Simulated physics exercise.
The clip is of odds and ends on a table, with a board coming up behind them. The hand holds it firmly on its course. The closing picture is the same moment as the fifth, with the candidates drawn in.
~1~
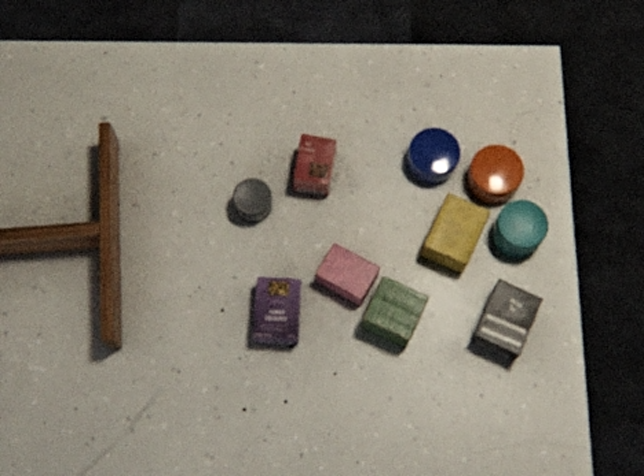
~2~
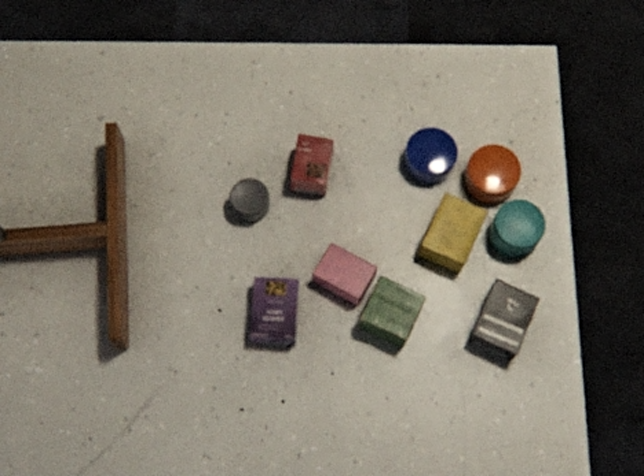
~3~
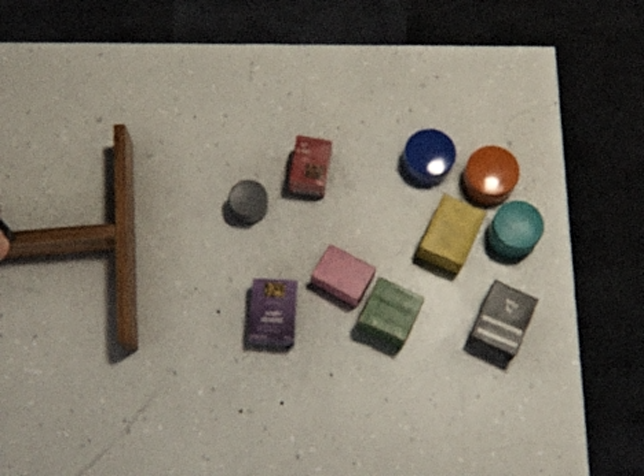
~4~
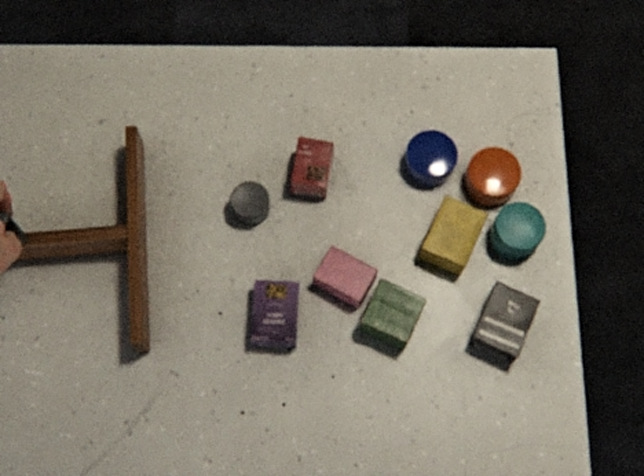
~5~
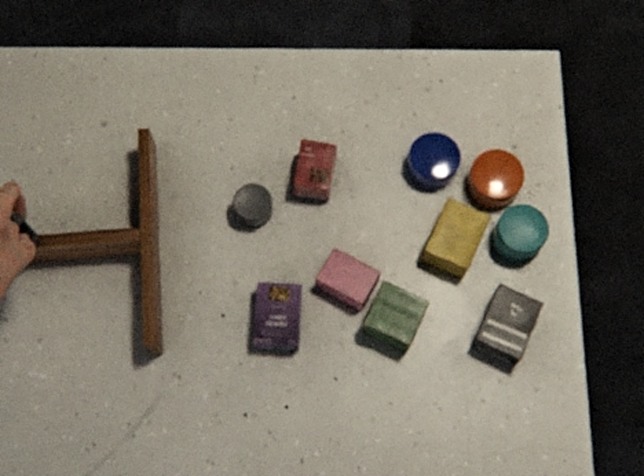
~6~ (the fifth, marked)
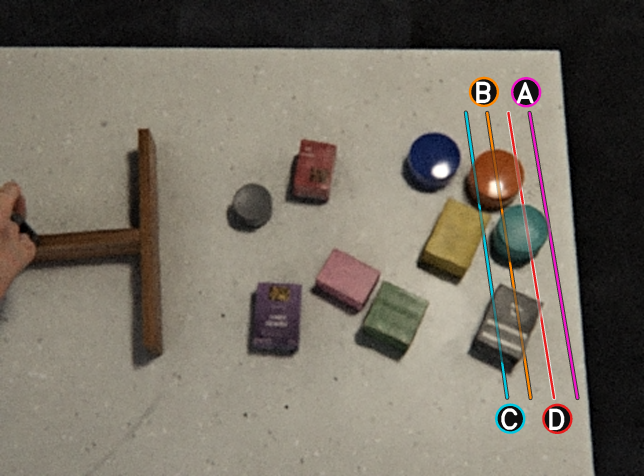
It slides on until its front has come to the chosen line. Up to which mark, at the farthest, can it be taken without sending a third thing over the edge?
It can go as far as C.
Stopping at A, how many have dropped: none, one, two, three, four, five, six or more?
In all, six or more.
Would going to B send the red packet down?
No.
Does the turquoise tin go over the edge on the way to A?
Yes.
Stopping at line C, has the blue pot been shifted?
By then, yes.
On the marked copy, A at (552, 248); B at (508, 248); C at (486, 248); D at (530, 248).
Following C. Soon after the start, board (269, 233); red packet (323, 167); purple packet (305, 314).
Later, board (391, 234); black packet (527, 325); orange pot (511, 180).
In the end, board (487, 235); black packet over the edge; turquoise tin over the edge; two fallen.
As for the rest, A drops eight; B drops five; D drops five.
